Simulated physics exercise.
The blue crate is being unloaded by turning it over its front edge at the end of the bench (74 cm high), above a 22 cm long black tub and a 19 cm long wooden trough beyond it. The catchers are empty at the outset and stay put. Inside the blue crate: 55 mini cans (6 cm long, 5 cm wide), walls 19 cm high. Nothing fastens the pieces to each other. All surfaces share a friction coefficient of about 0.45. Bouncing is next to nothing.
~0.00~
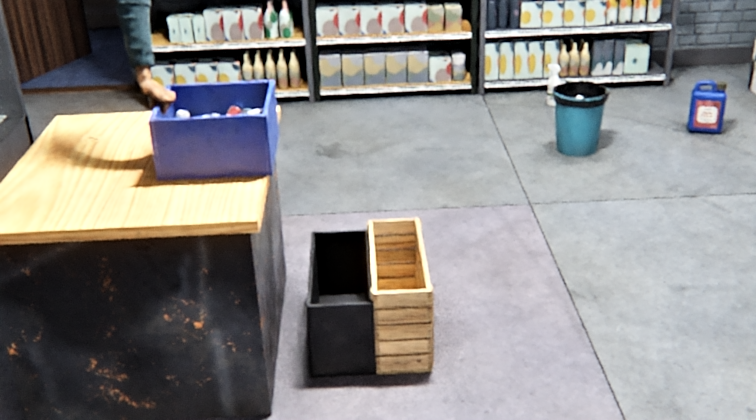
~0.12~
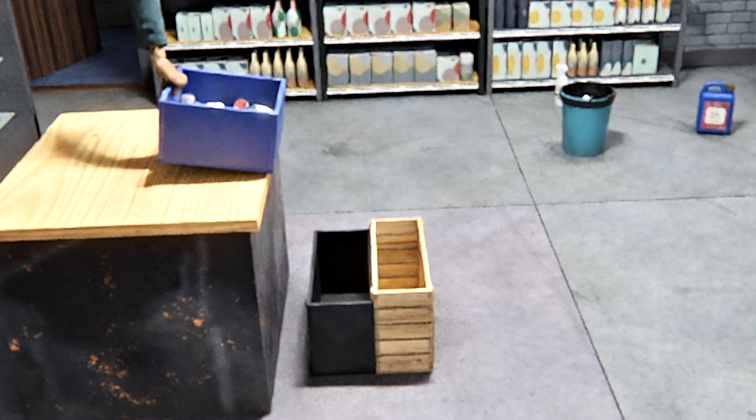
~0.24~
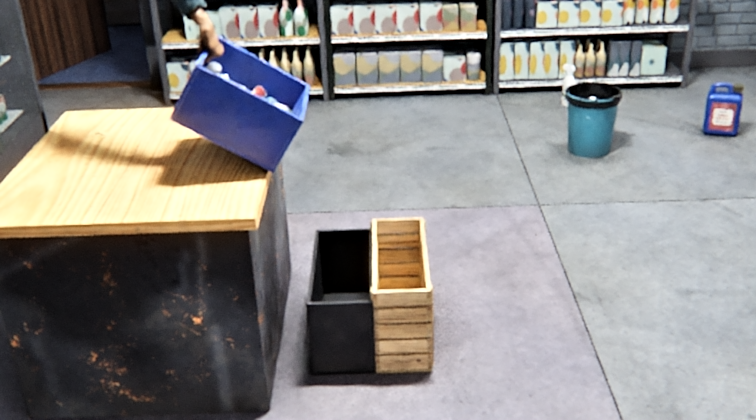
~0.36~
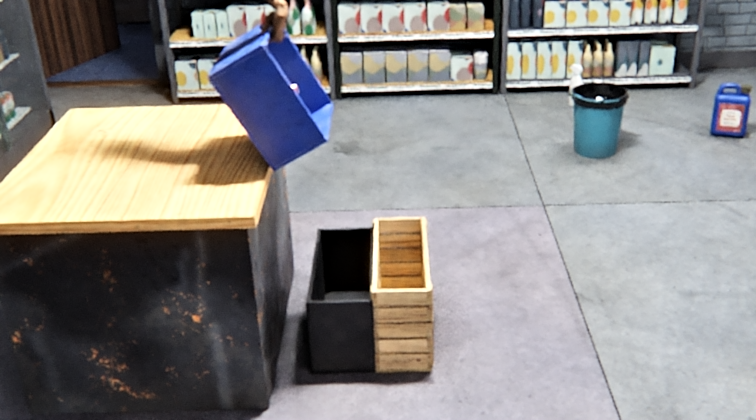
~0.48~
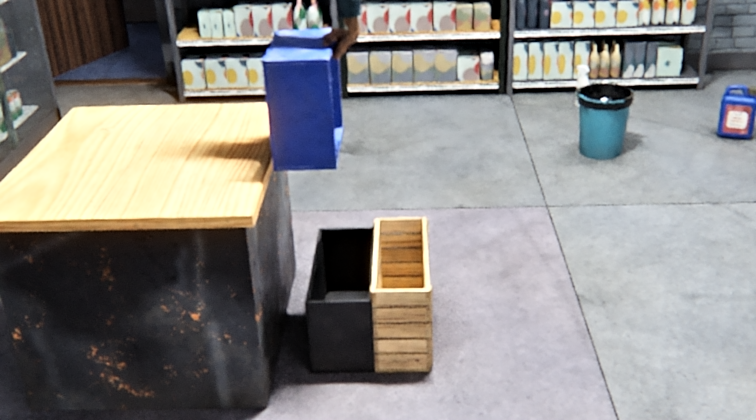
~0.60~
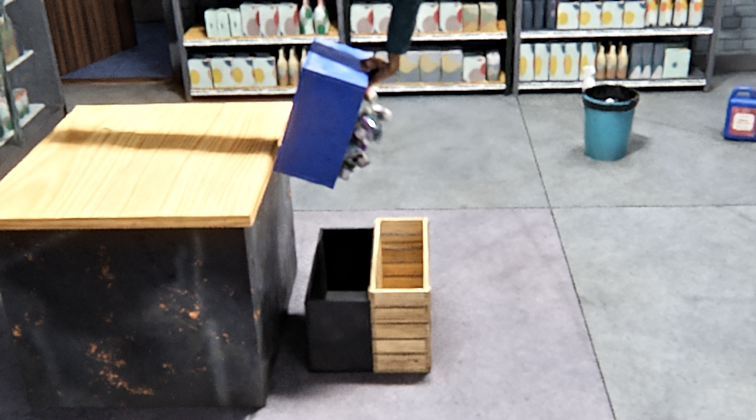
A hand tilts a blue crate at the end of a wood-topped bench in a shop-like room, seen from slightly above. A black tub and a wooden trough stand side by side on the grey floor, with stocked shelves, a teal bucket and a blue container behind. The crate rises and turns rightward past upright, small cans emerge from its open side, and the view drifts slightly left.
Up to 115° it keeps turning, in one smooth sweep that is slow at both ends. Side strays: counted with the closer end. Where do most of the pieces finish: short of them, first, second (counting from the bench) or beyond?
Farther.
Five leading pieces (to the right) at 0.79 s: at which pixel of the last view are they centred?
Around (461, 257).
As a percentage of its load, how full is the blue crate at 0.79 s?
Roughly 25 per cent of the load.
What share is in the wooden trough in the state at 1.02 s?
Close to 35 in a hundred.
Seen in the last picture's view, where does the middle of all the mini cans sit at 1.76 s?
Somewhere near (414, 324) in pixels.
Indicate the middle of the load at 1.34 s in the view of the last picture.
(413, 322).
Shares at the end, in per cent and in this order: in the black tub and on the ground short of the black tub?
Around 5 % in the first place and around 0 % in the second.
After 0.79 s, tilt 115°; 15 still in the blue crate, 6 in the wooden trough and 34 in the air.
After 1.02 s, tilt 115°; 6 still in the blue crate, 1 in the black tub, 20 in the wooden trough, 16 on the ground beyond the wooden trough and 12 in the air.
After 1.34 s, tilt 115°; 2 in the black tub, 29 in the wooden trough, 19 on the ground beyond the wooden trough and 5 in the air.
Final count (at 1.76 s), 3 in the black tub, 33 in the wooden trough and 19 on the ground beyond the wooden trough.
